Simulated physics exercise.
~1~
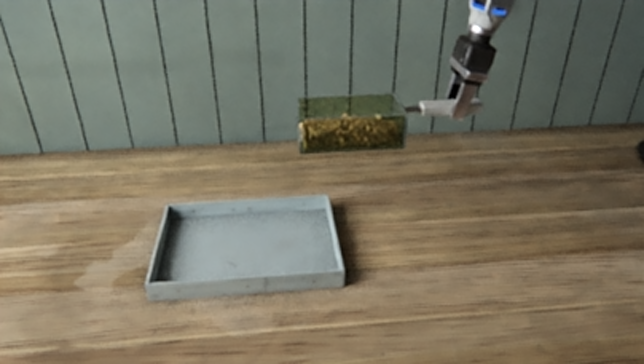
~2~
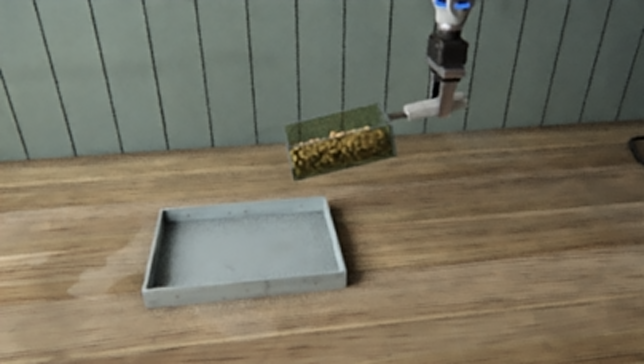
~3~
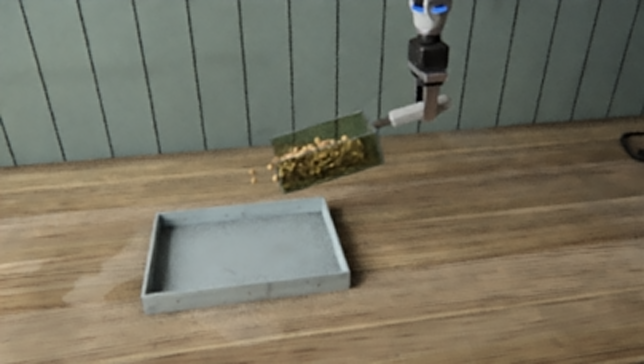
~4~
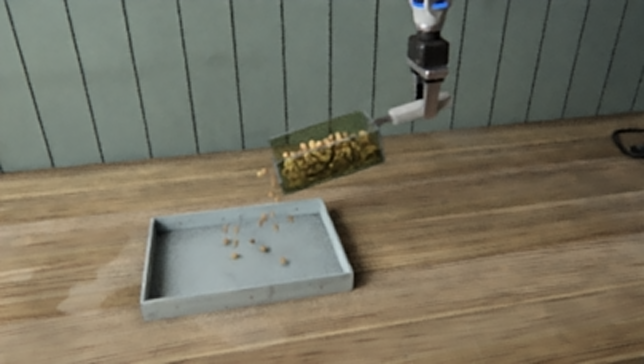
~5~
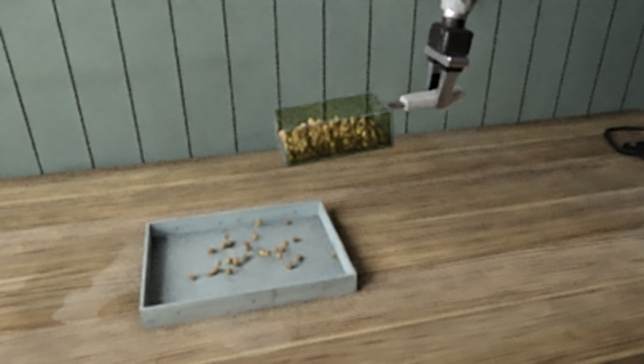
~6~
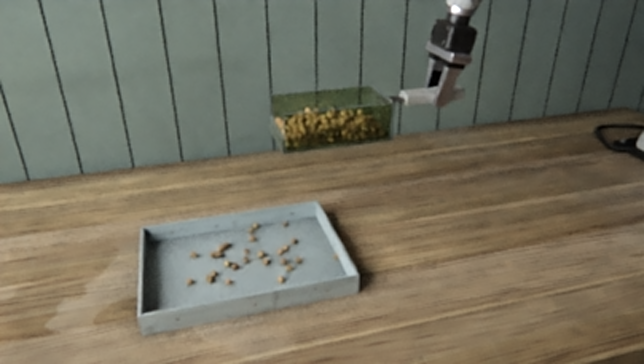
Robot gripper tilting a clear greenish box of dried chickpeas, spilling a few into a grey tray, then levelling it still mostly full.
